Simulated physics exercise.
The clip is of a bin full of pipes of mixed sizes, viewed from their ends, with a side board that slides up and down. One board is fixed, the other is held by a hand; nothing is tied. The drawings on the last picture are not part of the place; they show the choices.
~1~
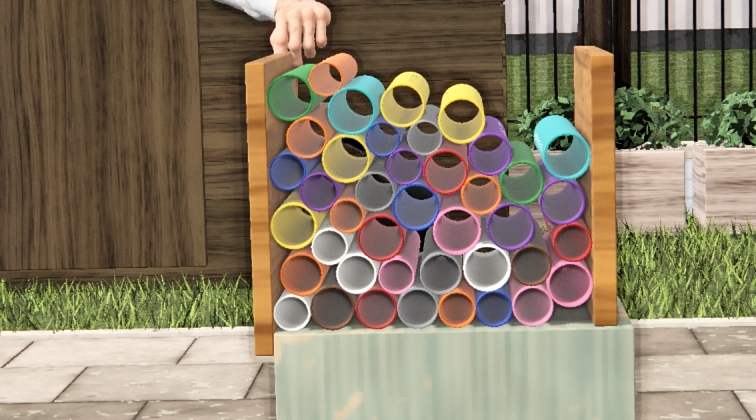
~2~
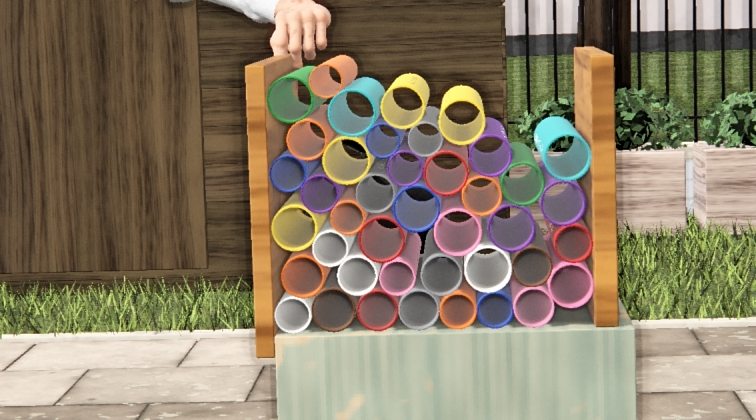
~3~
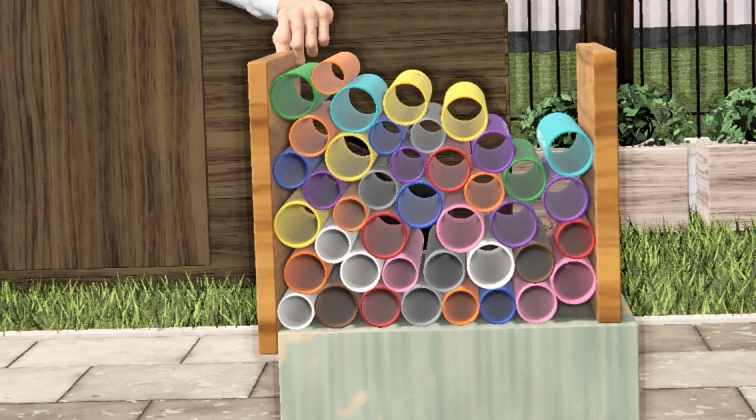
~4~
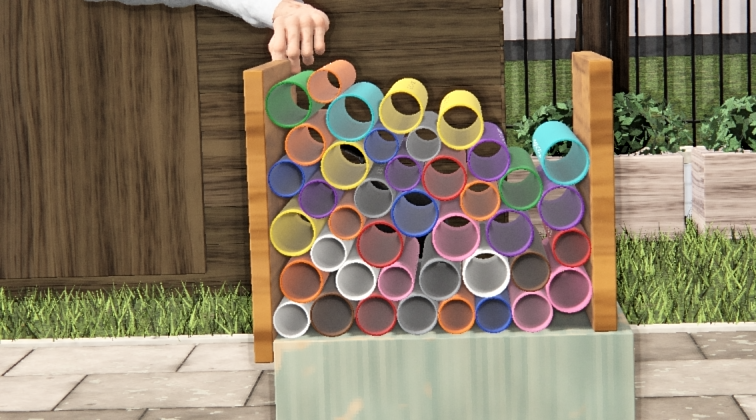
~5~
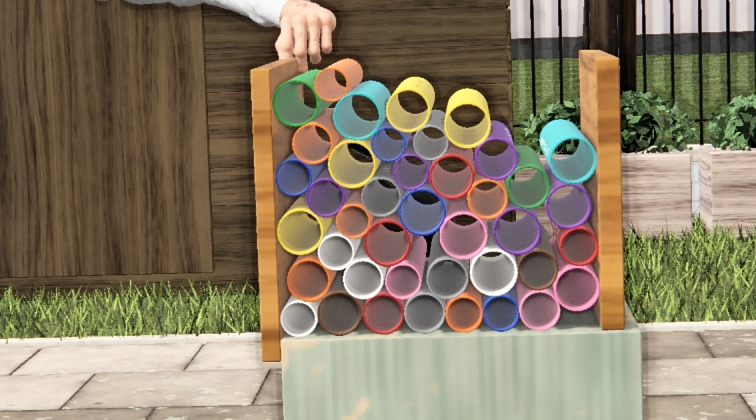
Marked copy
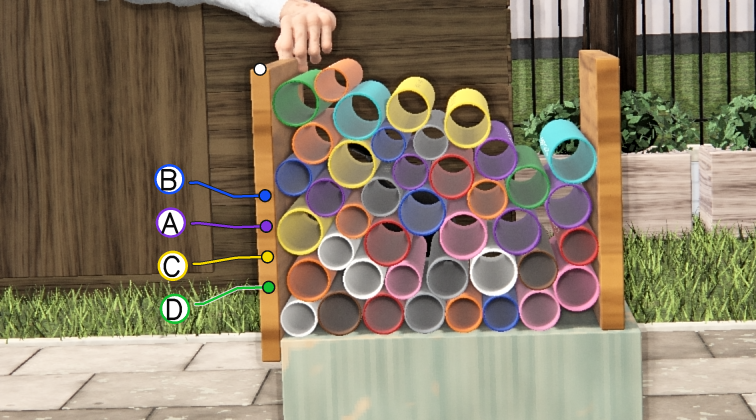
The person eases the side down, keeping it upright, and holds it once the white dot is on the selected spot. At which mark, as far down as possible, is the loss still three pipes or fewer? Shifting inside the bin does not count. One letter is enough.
No lower than B.
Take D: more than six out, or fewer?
At D, more than six.
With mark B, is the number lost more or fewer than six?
It loses fewer than six.
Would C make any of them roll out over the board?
Yes.
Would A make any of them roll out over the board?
Yes, at A.
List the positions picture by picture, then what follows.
A purple pipe (404, 167); a turquoise pipe (352, 111); an orange pipe (326, 79), in the first frame.
An orange pipe (326, 81); side board (278, 193), in the second frame.
A white pipe (296, 312); a blue pipe (498, 306), in the third frame.
A white pipe (329, 253); a pink pipe (456, 237), in the fourth frame.
A blue pipe (294, 177); a yellow pipe (352, 164); a purple pipe (410, 172), in the fifth frame.
On the marked copy, A at (266, 226); B at (265, 195); C at (268, 257); D at (269, 287); the white dot at (260, 69).
Following B. Soon after the start, top of the board (273, 127).
Later, top of the board (275, 194).
In the end, top of the board (275, 194), one out over the board.
As for the rest, A four out over the board; C more than three out over the board; D more than three out over the board.
